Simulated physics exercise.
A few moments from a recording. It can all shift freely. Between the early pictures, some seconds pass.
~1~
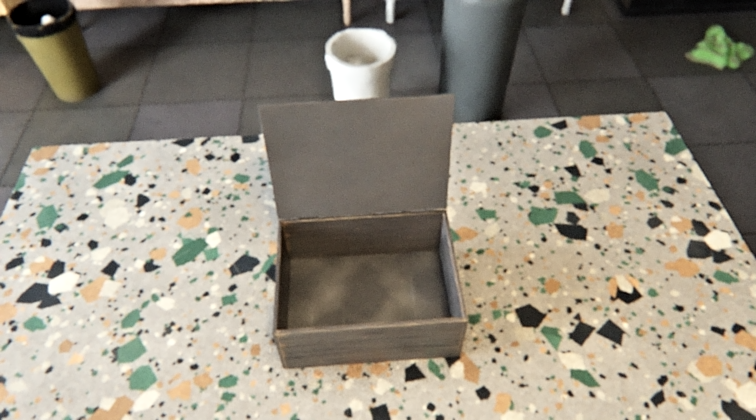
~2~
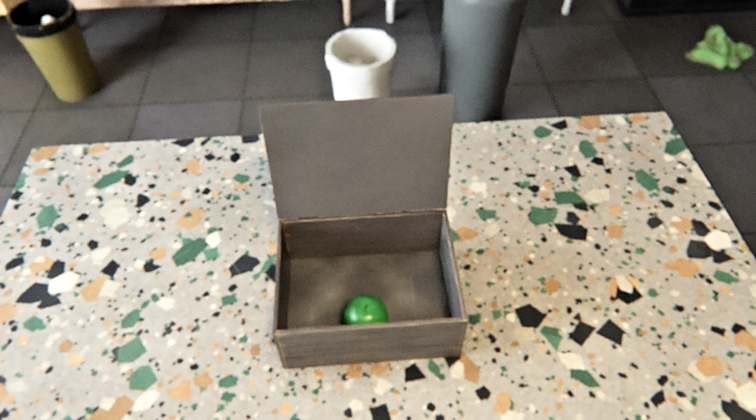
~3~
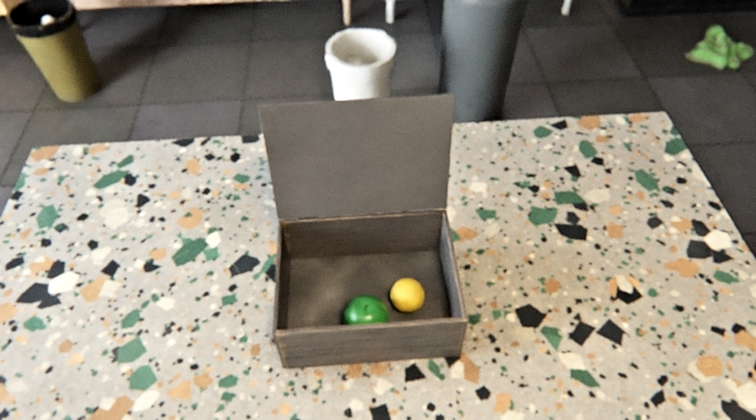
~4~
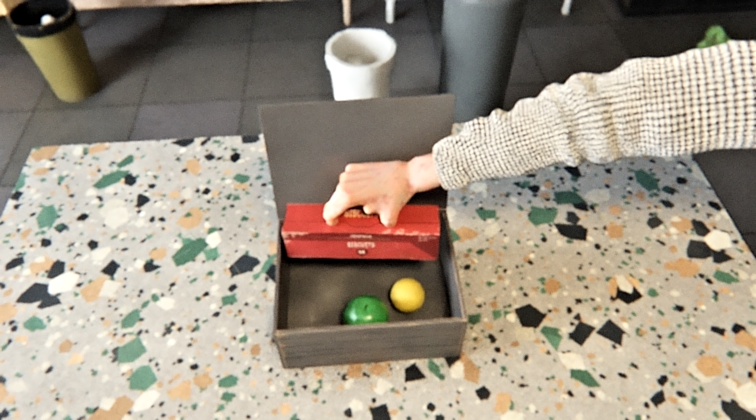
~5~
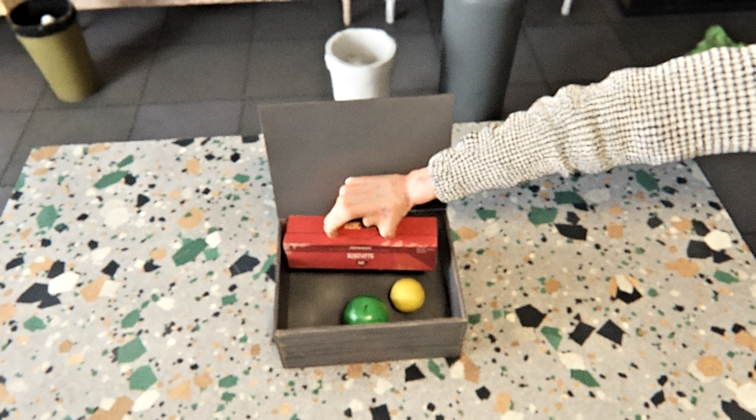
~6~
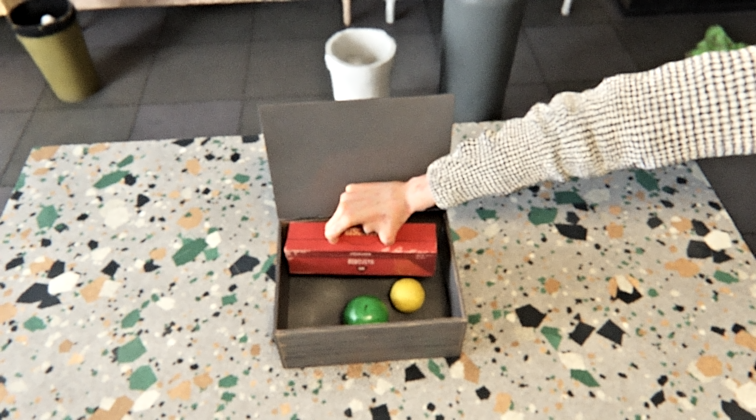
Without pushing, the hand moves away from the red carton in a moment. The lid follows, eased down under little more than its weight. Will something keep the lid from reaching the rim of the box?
No, it settles onto the rim.
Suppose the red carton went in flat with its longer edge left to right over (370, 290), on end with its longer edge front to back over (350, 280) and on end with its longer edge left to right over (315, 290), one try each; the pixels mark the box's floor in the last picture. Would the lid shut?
Going in order, the lid comes down all the way, then is left partly open, then is left partly open.
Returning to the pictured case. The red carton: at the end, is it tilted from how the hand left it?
Once everything settles, it ends up at a slant.
Then, 0.90 s later than the last frame, lid starting down; red carton tilted by 52° near (367, 261); yellow lemon moved a little.
Then, 1.50 s later than the last frame, lid 66° above the rim; red carton tilted by 52° near (367, 261); yellow lemon moved a little.
Then, 1.90 s later than the last frame, lid 40° above the rim; red carton tilted by 52° near (367, 261); yellow lemon moved a little.
Then, 2.30 s later than the last frame, lid 9° above the rim; red carton tilted by 52° near (367, 261); yellow lemon moved a little.
When it is over, lid shut; lying over in the box, red carton; the other 2 as before. End places, in pixels of the last picture, red carton near (367, 261).
